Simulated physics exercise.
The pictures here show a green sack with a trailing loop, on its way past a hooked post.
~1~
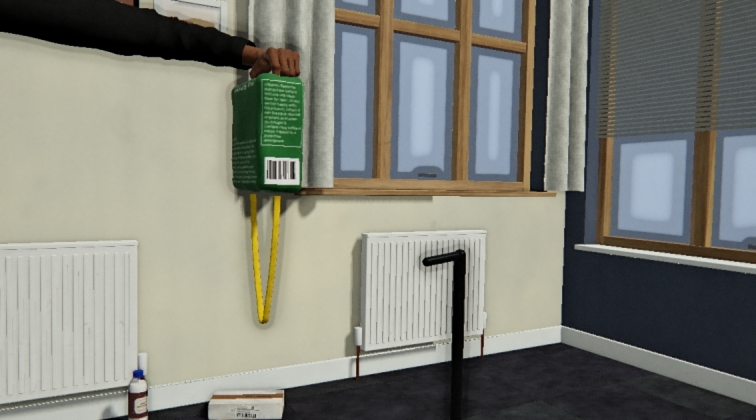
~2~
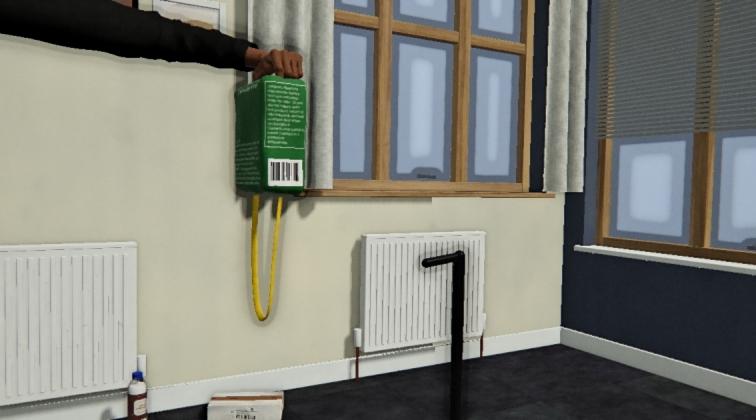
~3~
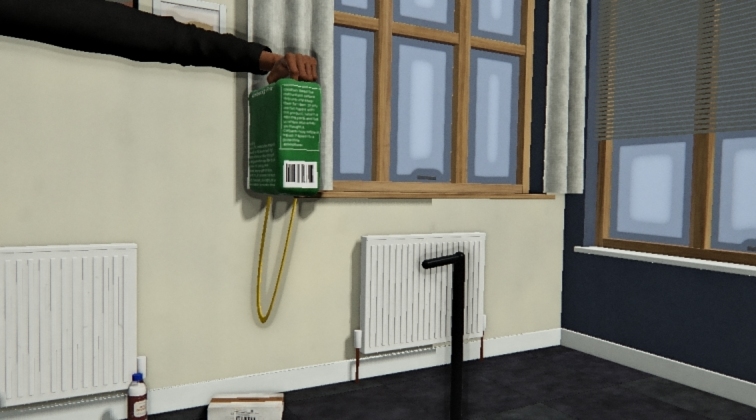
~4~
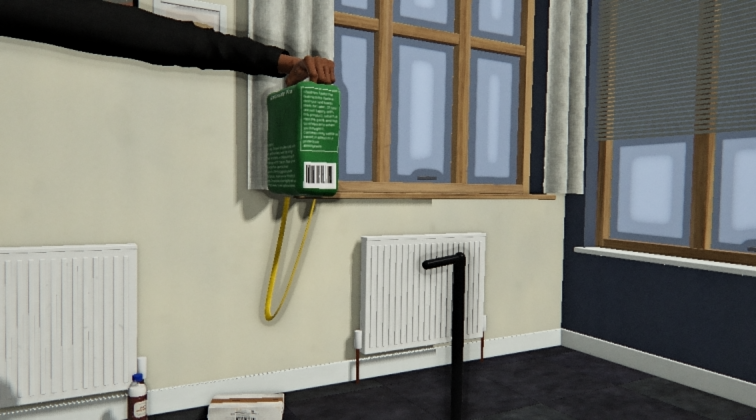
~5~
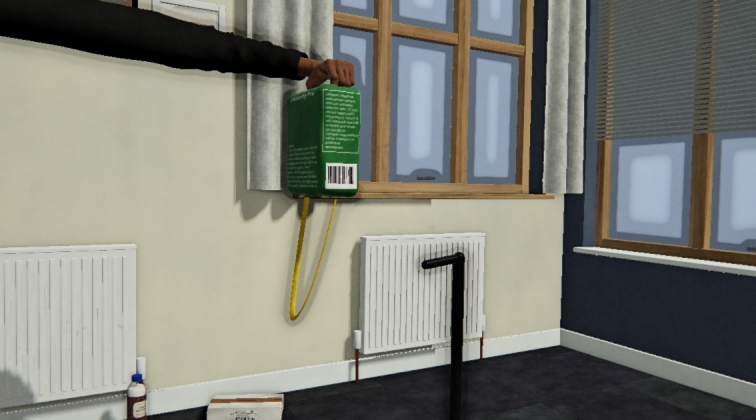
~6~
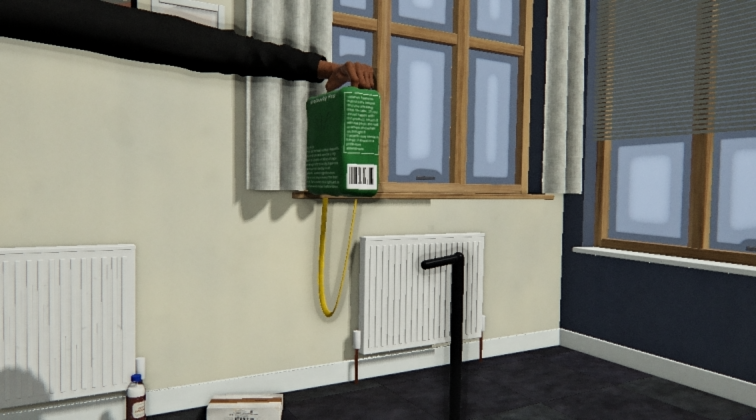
A hand carries a green sack with a hanging yellow loop rightward past the window.
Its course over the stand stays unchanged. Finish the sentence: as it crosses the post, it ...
... gets hooked.
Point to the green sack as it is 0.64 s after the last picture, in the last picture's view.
Roughly (424, 149).
Then, 0.64 s later than the last view, sack nearing the post near (424, 149).
Then, 1.22 s later than the last view, sack past the post near (489, 153).
Finally, sack past the post near (520, 155); loop tight round the post, hand stopped. The green sack gets caught.
